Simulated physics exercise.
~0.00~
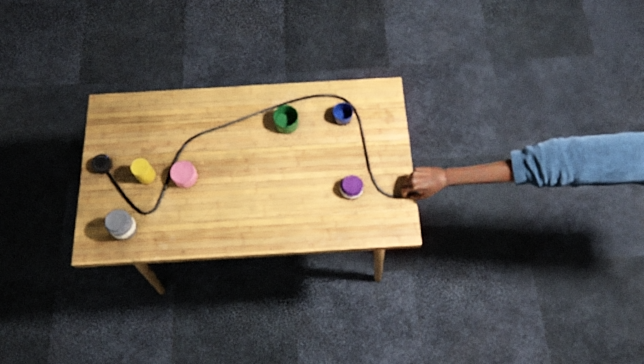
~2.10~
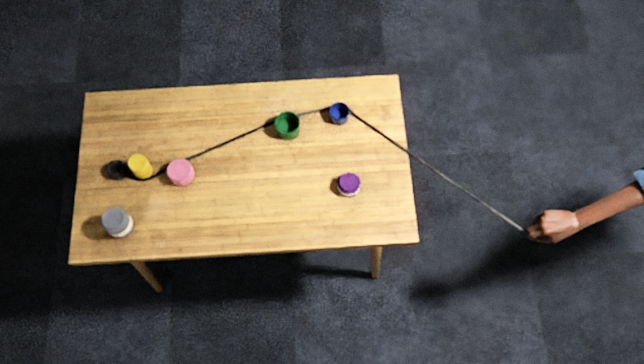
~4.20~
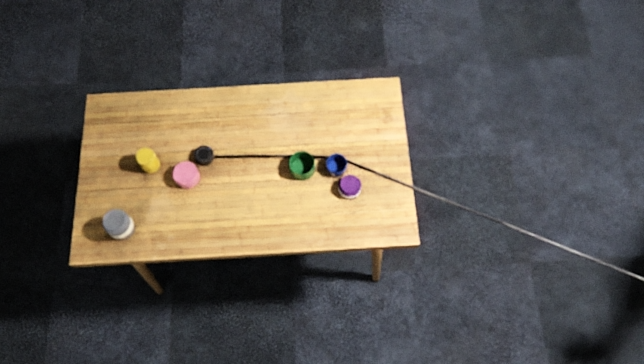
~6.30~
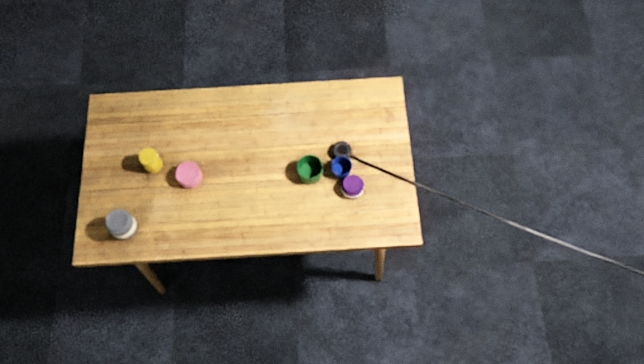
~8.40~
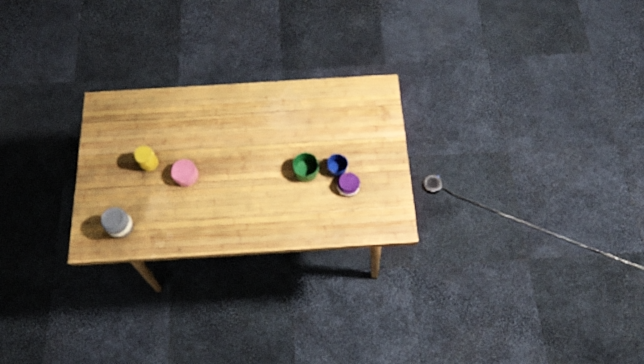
A hand pulled a black cord rightwards across a wooden table, dragging the small round black object at its end past the cups until it left the table, while the green and blue mugs shifted nearer the purple jar and everything else stayed nearly put.
